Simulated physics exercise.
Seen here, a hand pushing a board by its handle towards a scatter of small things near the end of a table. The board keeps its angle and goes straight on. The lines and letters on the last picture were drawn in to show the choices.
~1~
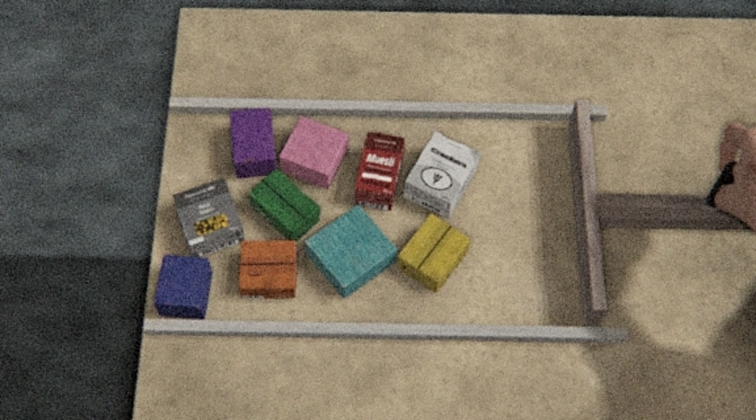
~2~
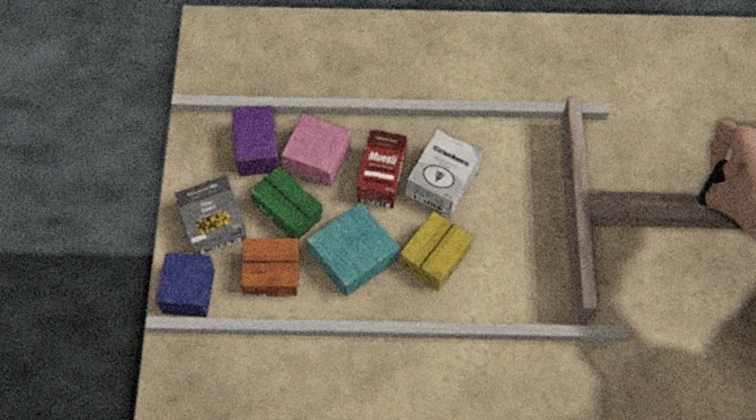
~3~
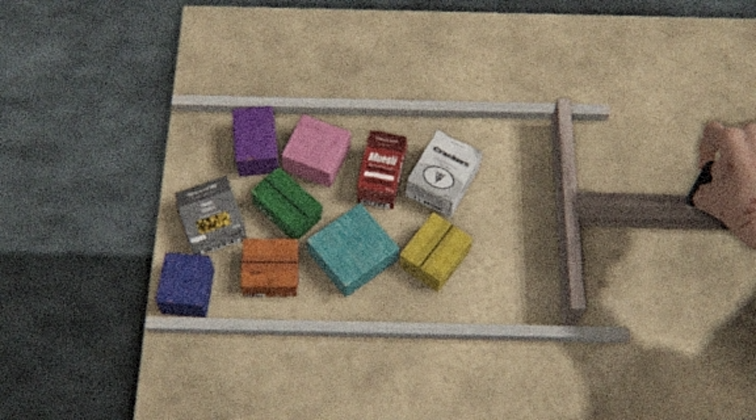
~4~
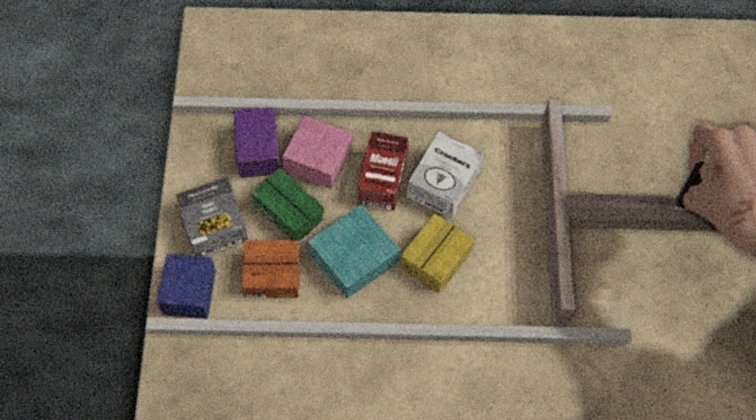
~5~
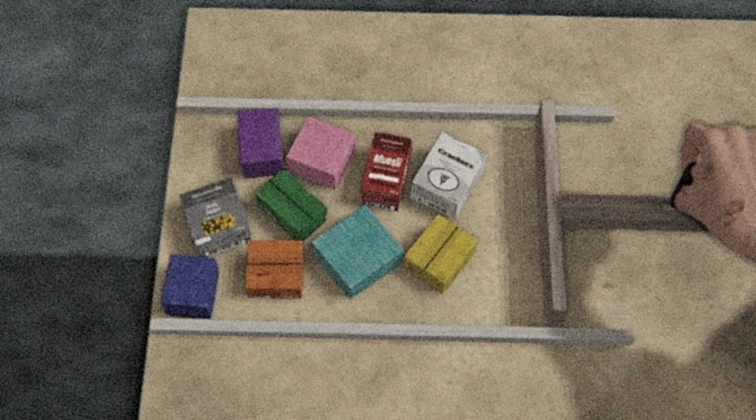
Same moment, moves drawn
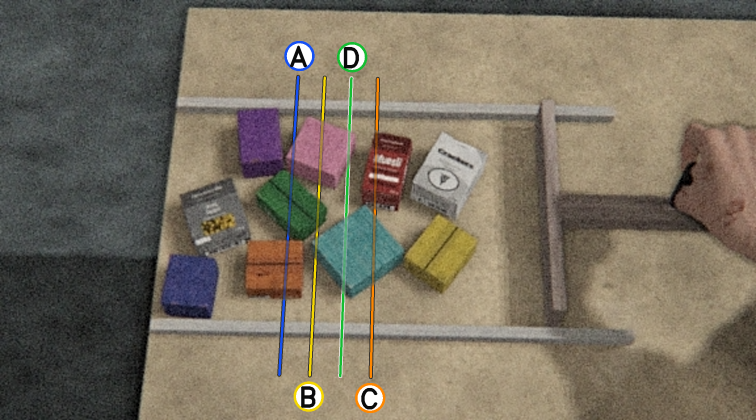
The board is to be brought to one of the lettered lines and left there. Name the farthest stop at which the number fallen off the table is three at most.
It should halt at B.
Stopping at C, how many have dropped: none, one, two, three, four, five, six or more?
By then, none.
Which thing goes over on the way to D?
The blue block goes over.
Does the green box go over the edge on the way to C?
No.
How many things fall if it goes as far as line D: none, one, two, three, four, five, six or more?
By then, one.
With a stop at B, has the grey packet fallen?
By then, yes.
On the marked copy, A at (289, 216); B at (318, 217); C at (375, 218); D at (346, 217).
With B. Early on, board (470, 198); yellow box (427, 260); white packet (431, 179).
Further on, board (386, 196); blue block (180, 288); purple block (216, 139).
At the end, board (323, 194); blue block over the edge; purple block over the edge; three fallen.
As for the rest, A drops four; C is within the limit but short; D is within the limit but short.
